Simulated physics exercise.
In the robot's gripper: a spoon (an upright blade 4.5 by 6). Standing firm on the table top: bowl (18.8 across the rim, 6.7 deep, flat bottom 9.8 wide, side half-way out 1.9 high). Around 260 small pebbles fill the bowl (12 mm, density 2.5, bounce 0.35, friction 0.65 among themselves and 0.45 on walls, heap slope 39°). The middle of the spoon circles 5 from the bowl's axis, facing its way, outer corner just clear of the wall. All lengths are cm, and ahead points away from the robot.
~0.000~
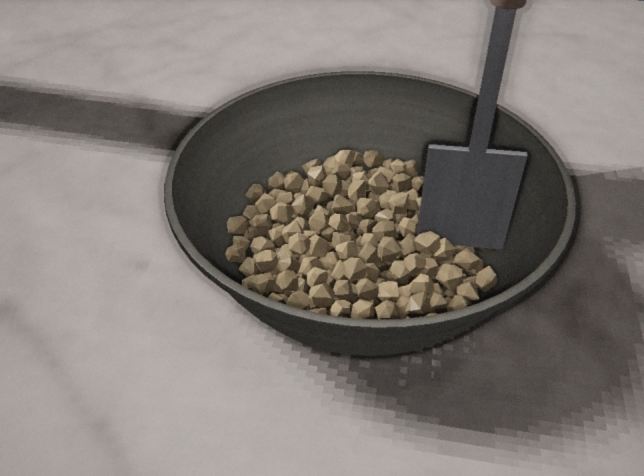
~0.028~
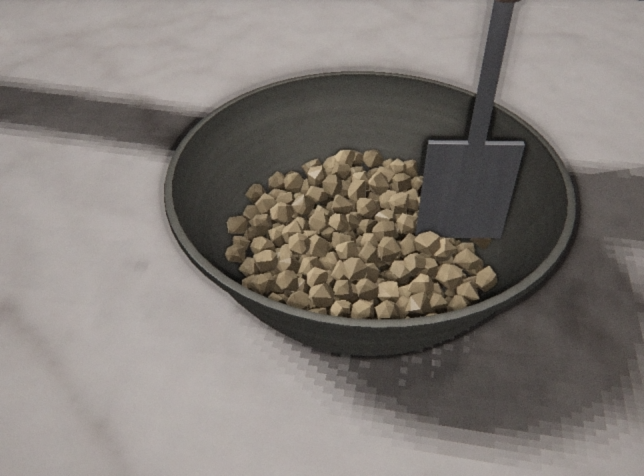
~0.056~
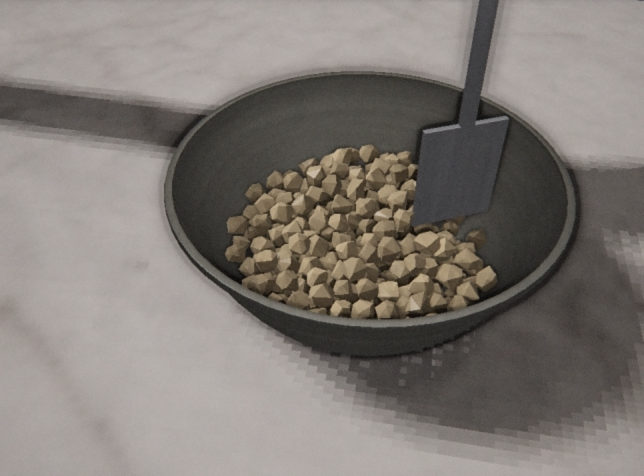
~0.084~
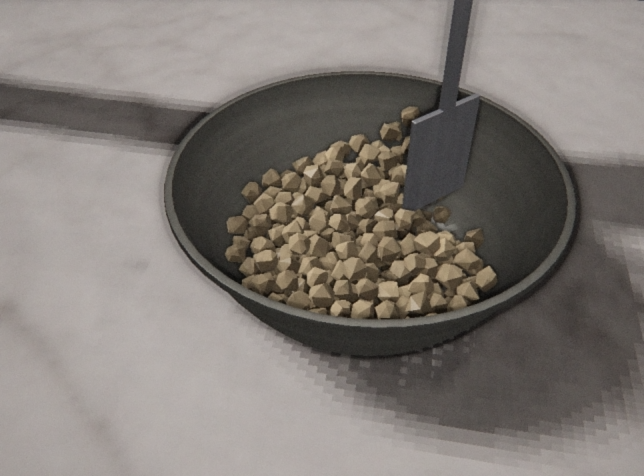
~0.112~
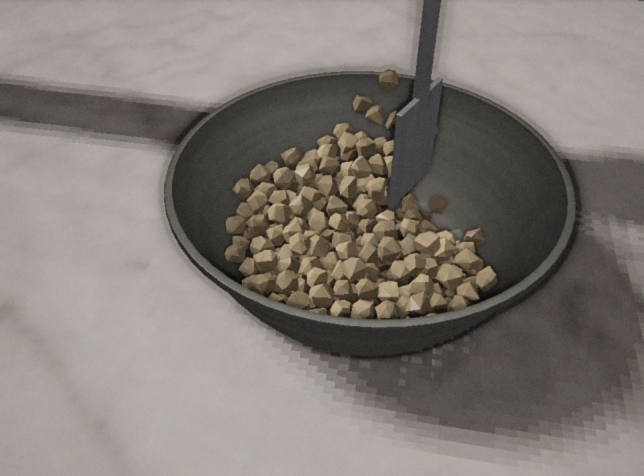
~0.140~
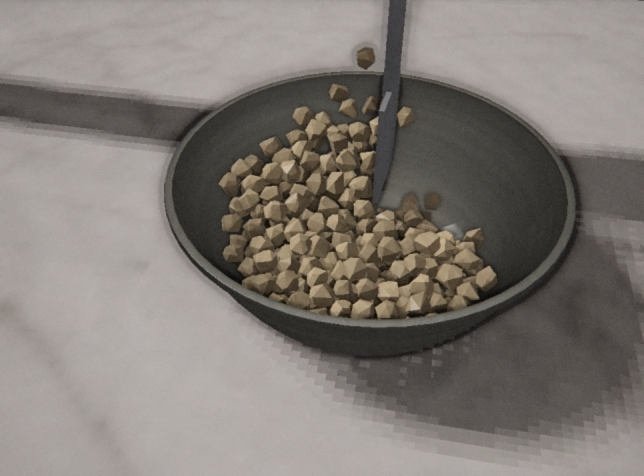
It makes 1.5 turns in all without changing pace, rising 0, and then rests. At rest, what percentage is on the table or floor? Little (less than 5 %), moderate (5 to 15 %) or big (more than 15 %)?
A big share, more than 15 %, ends on the table or floor.
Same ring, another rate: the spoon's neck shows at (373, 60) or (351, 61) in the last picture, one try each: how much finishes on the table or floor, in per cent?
Some 25 and 30 per cent.
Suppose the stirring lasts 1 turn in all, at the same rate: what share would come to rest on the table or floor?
Then about 15 per cent.
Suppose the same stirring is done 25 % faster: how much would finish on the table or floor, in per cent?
Then about 30 per cent.
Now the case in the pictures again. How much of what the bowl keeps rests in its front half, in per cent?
Roughly 65 per cent.
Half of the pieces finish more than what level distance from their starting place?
Some 9 cm.
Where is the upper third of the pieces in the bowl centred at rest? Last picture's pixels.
Around (270, 268).
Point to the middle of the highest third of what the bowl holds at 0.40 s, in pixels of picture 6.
Around (397, 287).
After 0.40 s, 260° round, highest piece 9 above the table; 245 in the bowl, 5 on the table or floor, 13 in flight or on the tool.
After 0.66 s, 77° round, highest piece 9 above the table; 219 in the bowl, 35 on the table or floor, 9 in flight or on the tool.
After 0.99 s, 180° round, highest piece 7 above the table; 196 in the bowl, 67 on the table or floor.
After 1.69 s, 180° round, highest piece 6 above the table; 196 in the bowl, 67 on the table or floor.
At rest, 196 in the bowl, 67 on the table or floor. That is 25 % on the table or floor.
